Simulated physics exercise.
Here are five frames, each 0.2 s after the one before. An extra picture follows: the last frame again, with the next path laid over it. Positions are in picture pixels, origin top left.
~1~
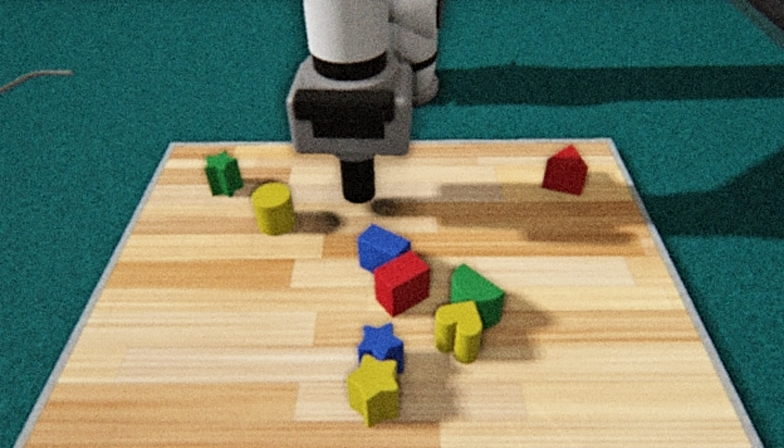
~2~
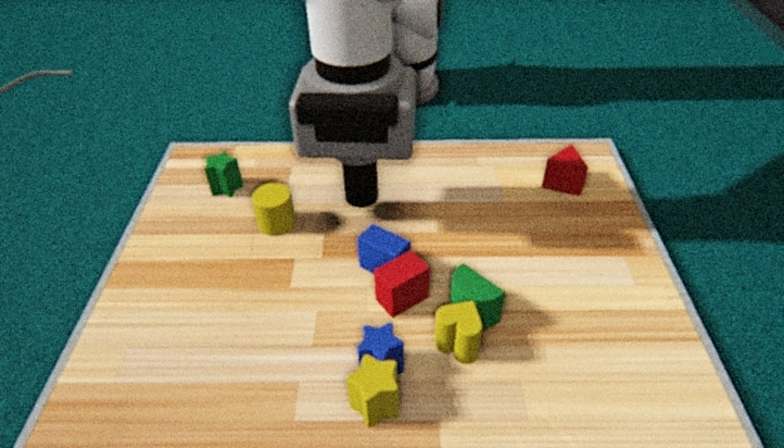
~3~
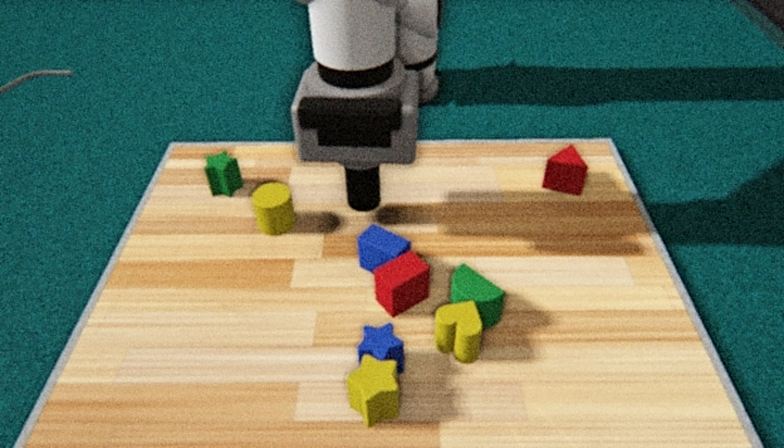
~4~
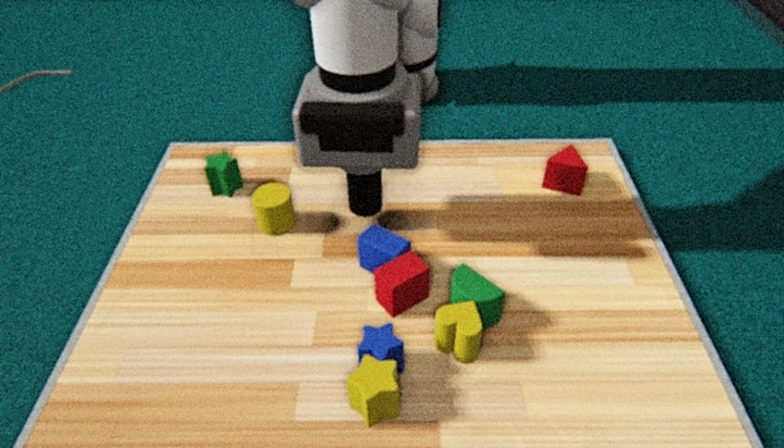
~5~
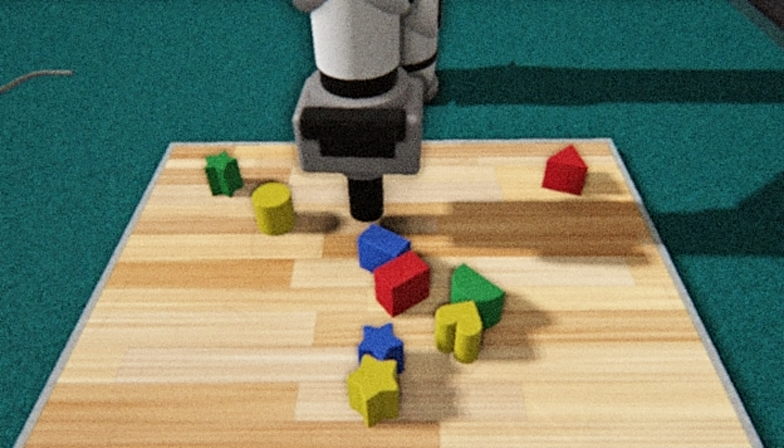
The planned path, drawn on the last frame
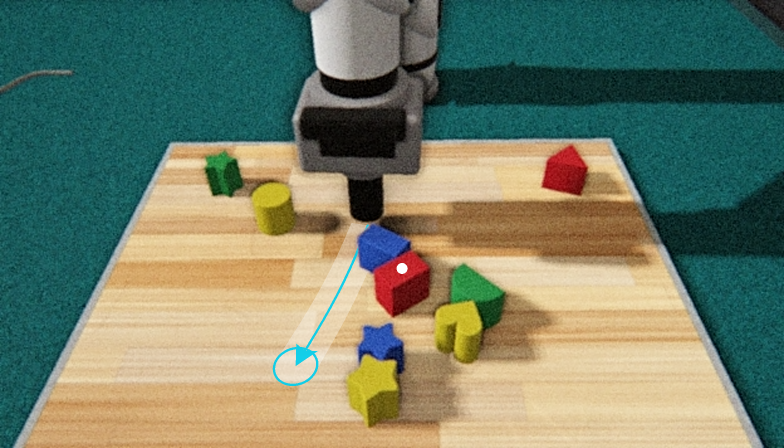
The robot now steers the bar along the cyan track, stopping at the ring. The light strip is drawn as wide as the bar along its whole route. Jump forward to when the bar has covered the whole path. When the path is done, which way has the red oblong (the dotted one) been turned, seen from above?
Looking down on the board, it turns clockwise.
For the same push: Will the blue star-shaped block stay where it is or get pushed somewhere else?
The result: It stays put.
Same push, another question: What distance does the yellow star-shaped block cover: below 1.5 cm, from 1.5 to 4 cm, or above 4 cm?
It shifts under 1.5 cm.
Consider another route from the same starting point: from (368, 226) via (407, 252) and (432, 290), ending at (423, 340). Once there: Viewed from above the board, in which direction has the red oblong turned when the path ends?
Looking down: Clockwise.
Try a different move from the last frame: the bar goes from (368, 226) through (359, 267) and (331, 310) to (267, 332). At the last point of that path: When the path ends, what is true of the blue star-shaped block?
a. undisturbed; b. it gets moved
Answer: A.
Drawn move, from (368, 226) through (340, 288) to (296, 366); the dot is on the red oblong.
On the path given first. One third of the way, bar at (350, 252); blue oblong at (389, 247), turned 20° anticlockwise; red oblong at (409, 274), turned 20° clockwise.
Two thirds of the way, bar at (325, 299); blue oblong at (389, 247), turned 20° anticlockwise; red oblong at (409, 274), turned 20° clockwise.
At the end, bar at (293, 352); yellow star-shaped block still; blue star-shaped block still; blue oblong at (389, 247), turned 20° anticlockwise; red oblong at (409, 274), turned 20° clockwise.
